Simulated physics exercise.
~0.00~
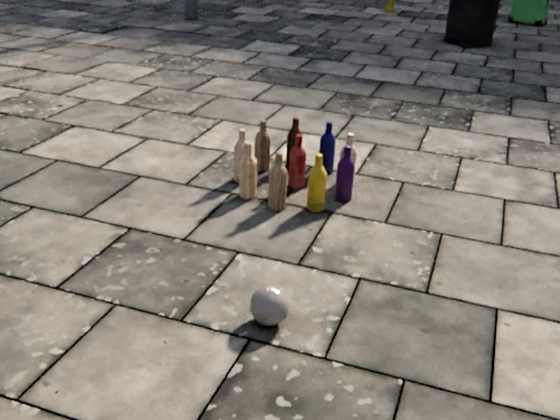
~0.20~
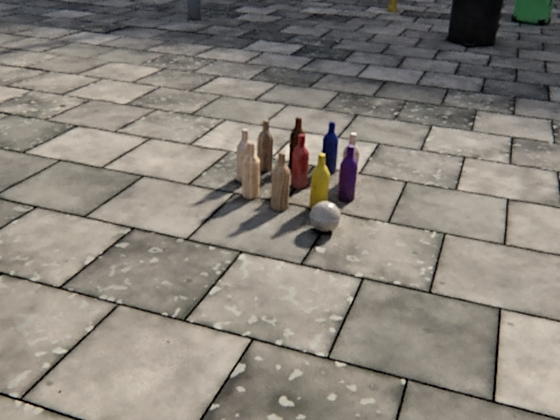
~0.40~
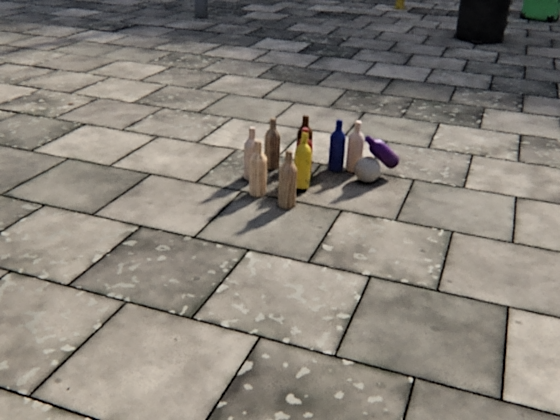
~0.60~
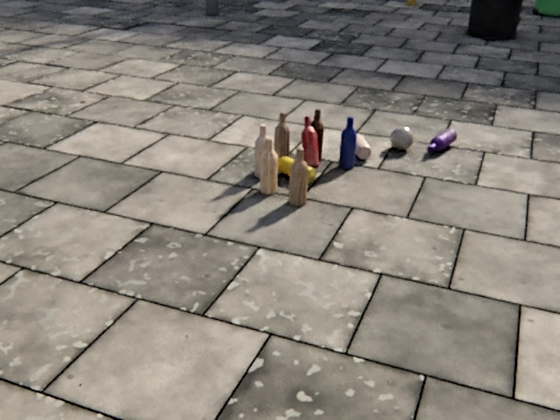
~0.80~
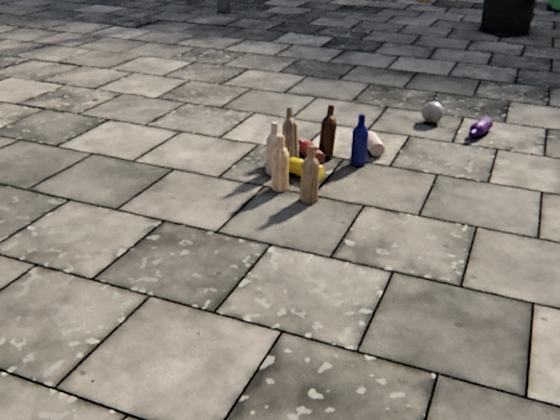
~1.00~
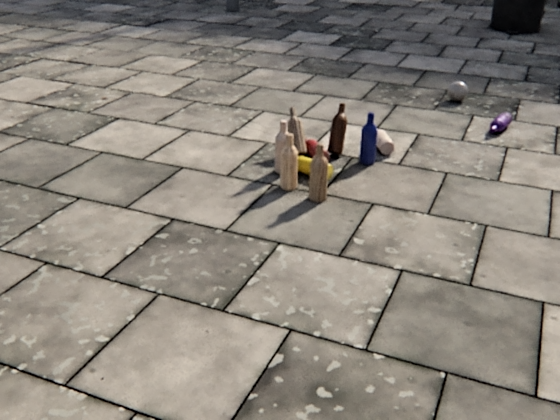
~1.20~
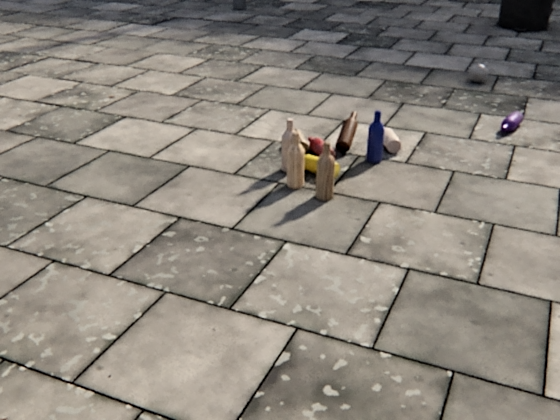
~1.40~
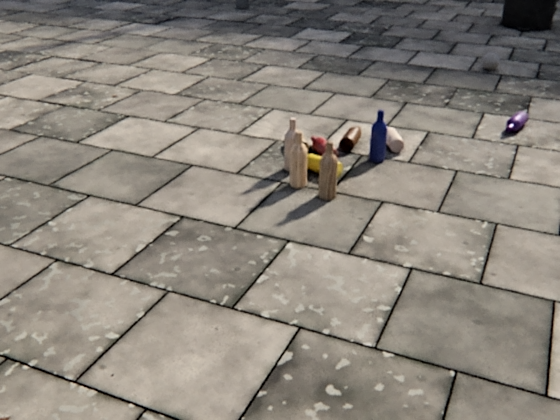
A cluster of bottle-shaped skittles stood on sunlit paving as a pale ball rolled in and knocked over the yellow and purple ones, then others toppled, including the red. The ball rolled away toward the upper right, leaving the blue and a few plain skittles upright.
